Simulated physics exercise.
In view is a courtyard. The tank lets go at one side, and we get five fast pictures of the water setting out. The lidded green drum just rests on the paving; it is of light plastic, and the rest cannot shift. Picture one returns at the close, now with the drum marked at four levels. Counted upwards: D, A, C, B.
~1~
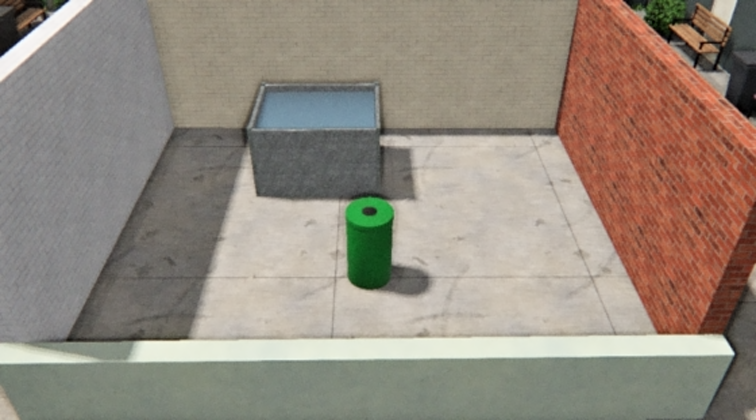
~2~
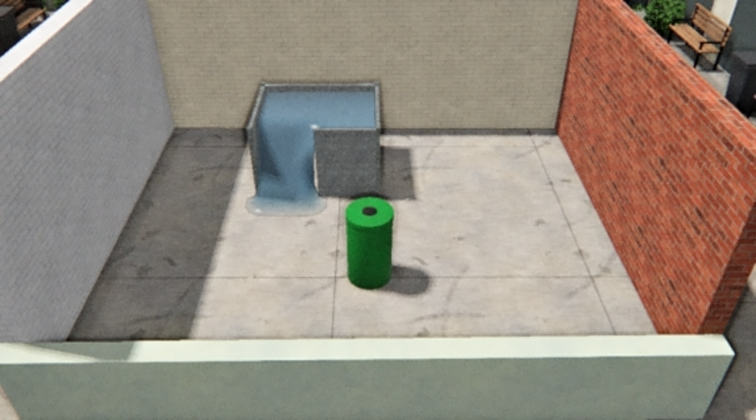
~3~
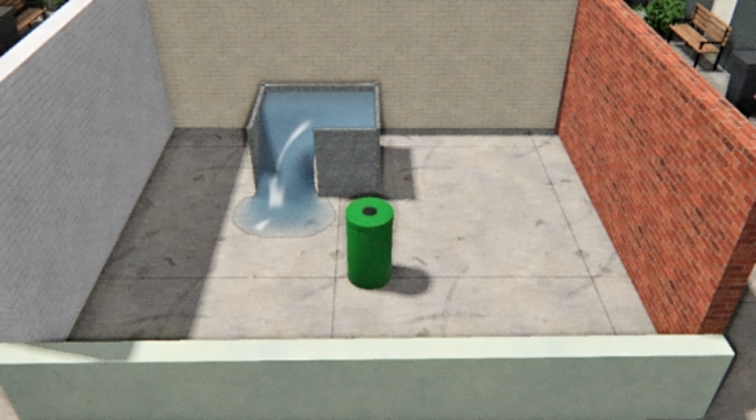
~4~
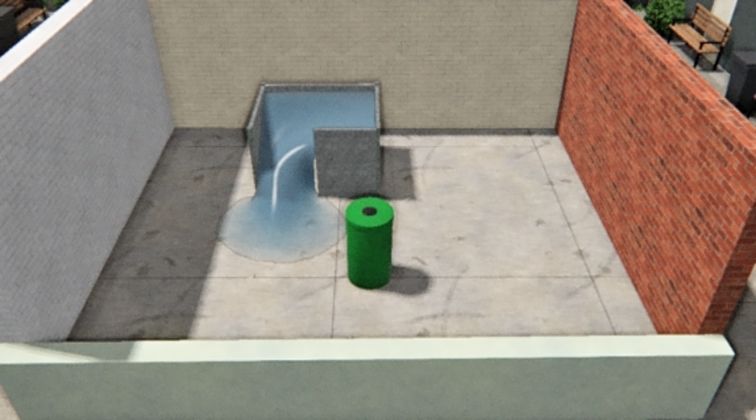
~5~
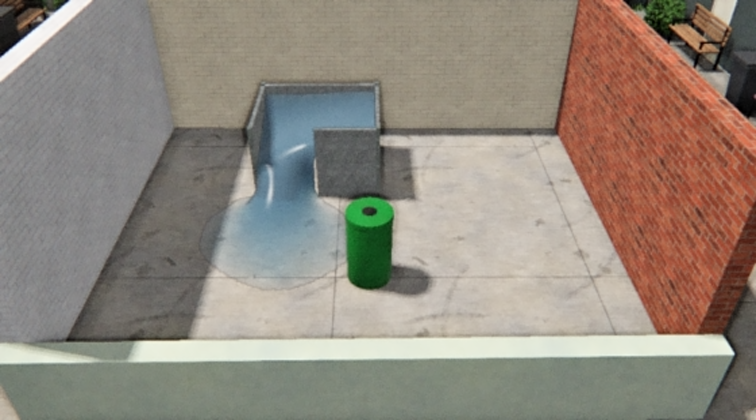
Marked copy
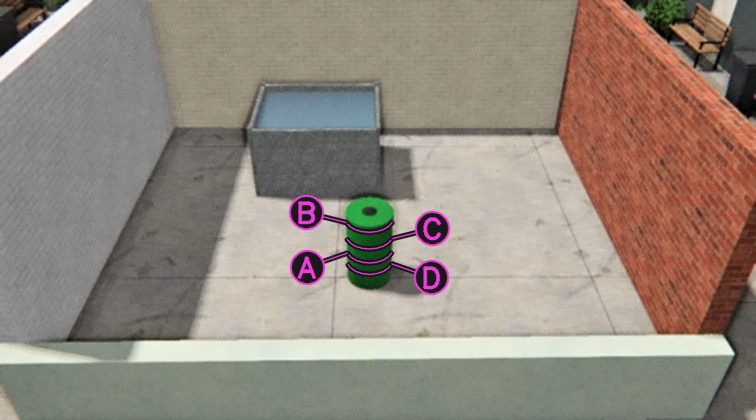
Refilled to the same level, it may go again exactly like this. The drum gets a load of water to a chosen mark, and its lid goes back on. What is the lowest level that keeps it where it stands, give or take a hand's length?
Use mark D.
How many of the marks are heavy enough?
All of the four.
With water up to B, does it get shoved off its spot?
No, that is safe.
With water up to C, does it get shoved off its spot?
No, that is safe.
In magenta, A at (369, 262); B at (369, 232); C at (369, 249); D at (369, 274); from the bottom up D, A, C, B.
Choosing A, it does not move.
Choosing B, it does not move.
Choosing C, it does not move.
Choosing D, it does not move.
